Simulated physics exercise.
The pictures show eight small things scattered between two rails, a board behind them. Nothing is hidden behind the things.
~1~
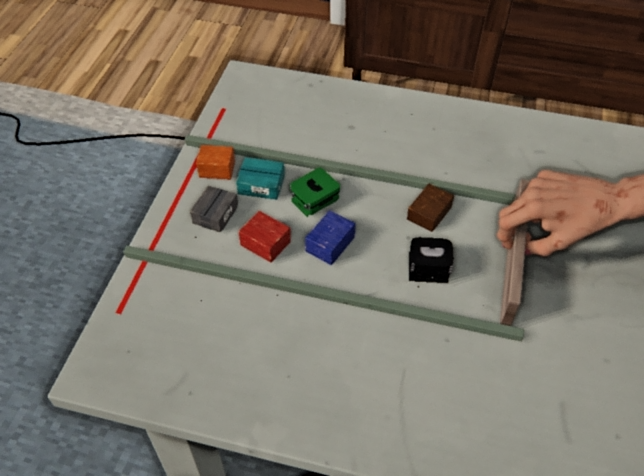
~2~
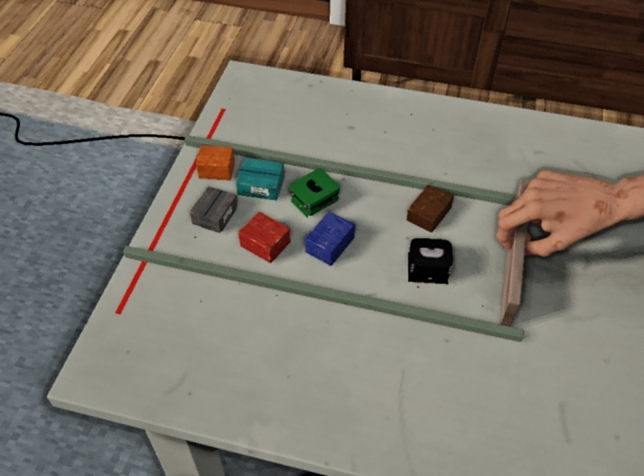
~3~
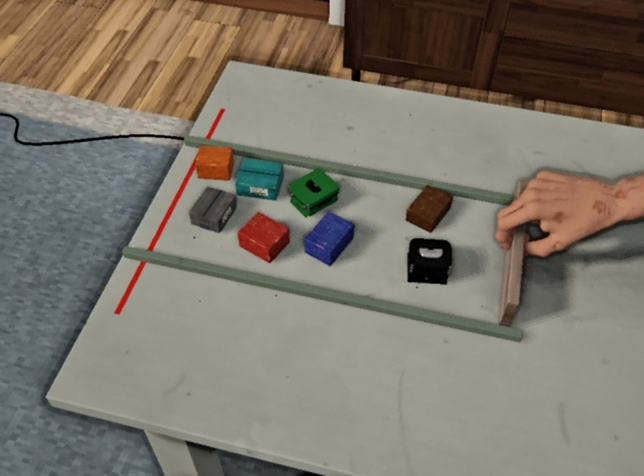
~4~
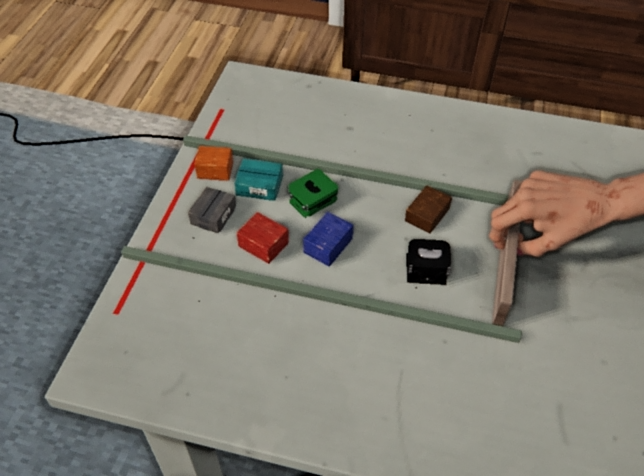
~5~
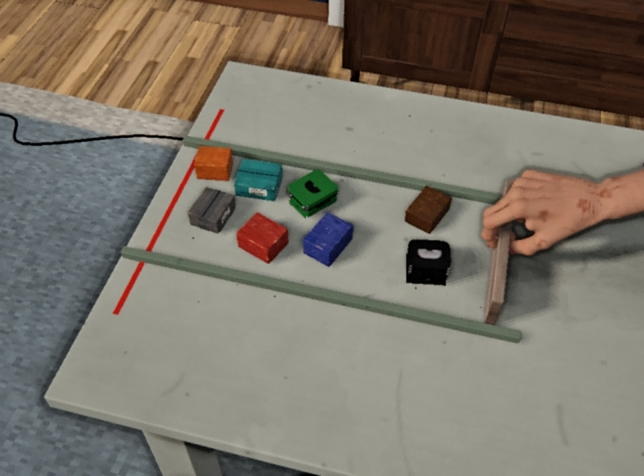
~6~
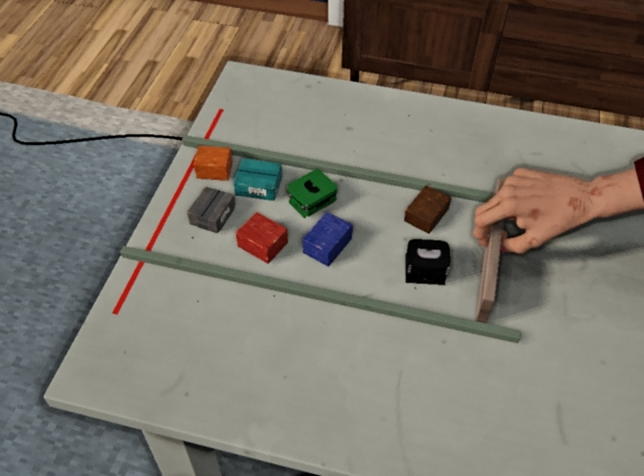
A hand slides a board slightly left between two rails, behind eight still, scattered blocks.
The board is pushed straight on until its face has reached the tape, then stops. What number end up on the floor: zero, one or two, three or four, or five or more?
The number that fall off is five or more.
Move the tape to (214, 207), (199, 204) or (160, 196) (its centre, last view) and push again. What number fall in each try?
The counts: 4, 5 and 8.
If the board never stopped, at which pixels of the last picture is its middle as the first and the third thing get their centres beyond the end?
Its middle is around (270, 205) and later (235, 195).
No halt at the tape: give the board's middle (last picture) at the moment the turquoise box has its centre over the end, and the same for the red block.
At (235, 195) for the turquoise box; at (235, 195) for the red block.
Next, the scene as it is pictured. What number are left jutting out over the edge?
It comes to 2.
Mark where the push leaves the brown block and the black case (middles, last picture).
The brown block at (174, 163), the black case at (147, 202).
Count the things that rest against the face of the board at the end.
That makes 2.
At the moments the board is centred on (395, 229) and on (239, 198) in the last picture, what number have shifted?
By then 2, and 8.
Soon after, none off yet; orange block at rest near (213, 163); grey box at rest near (212, 210); turquoise box at rest near (258, 179).
Then, none off yet; orange block moved about its own width near (169, 155); grey box moved about its own width near (162, 194); turquoise box moved about its own width near (199, 170).
At rest, the number that fall off is five or more; fallen, blue block, green case, red block, turquoise box, grey box and orange block.
